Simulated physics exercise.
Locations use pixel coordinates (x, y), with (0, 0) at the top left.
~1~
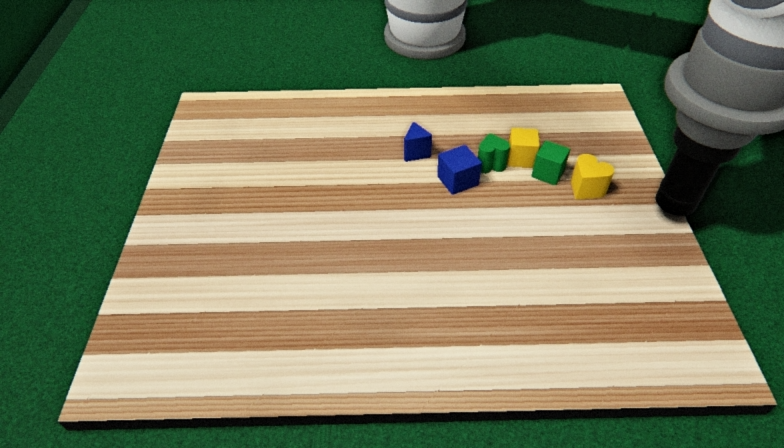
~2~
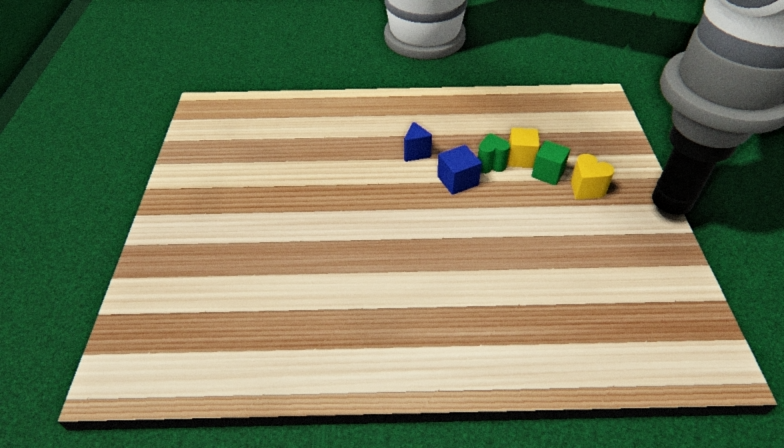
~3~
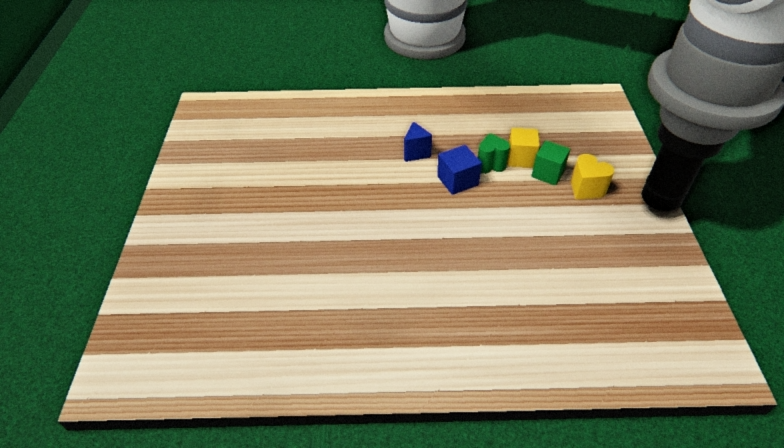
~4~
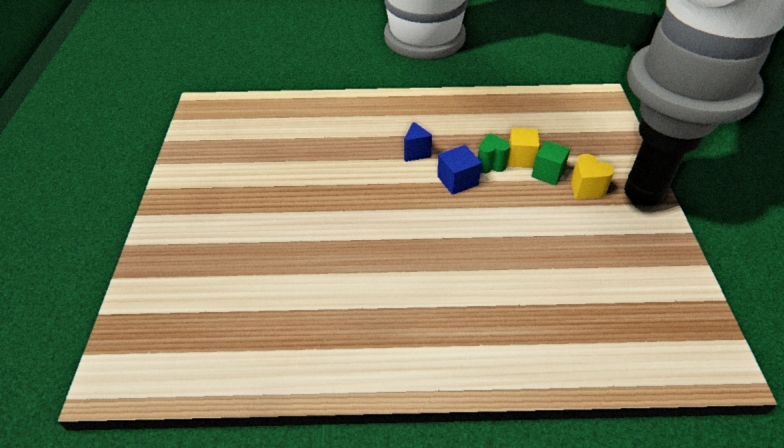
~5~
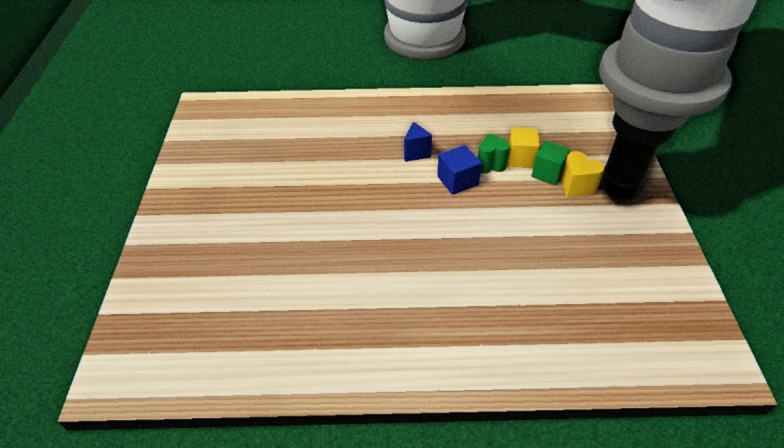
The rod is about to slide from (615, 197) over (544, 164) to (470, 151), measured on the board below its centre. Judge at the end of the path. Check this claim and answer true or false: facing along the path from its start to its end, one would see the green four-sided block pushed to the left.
The statement is correct.
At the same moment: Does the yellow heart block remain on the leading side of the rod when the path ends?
Yes, it checks out.
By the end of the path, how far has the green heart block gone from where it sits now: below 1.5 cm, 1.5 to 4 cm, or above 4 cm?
Its final spot will lie more than 4 cm from the current one.
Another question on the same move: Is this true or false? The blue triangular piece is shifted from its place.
This is true.
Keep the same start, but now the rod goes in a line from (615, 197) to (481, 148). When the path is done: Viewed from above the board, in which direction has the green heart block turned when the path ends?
Looking from above, the answer is counterclockwise.
On the path given first. One third of the way, rod at (571, 162); green heart block at (479, 142); yellow four-sided block at (487, 123), turned 60° clockwise; green four-sided block at (507, 138), turned 40° anticlockwise; yellow heart block at (537, 142).
Two thirds of the way, rod at (521, 147); blue triangular piece at (408, 131), turned 20° clockwise; green heart block at (436, 140), turned 65° anticlockwise; yellow four-sided block at (457, 107); green four-sided block at (459, 127), turned 45° anticlockwise; yellow heart block at (487, 129), turned 15° anticlockwise.
At the end, rod at (471, 140); blue triangular piece at (395, 133); green heart block at (424, 141), turned 125° anticlockwise; yellow four-sided block at (449, 104), turned 175° clockwise; green four-sided block at (411, 117), turned 40° anticlockwise; yellow heart block at (438, 121).
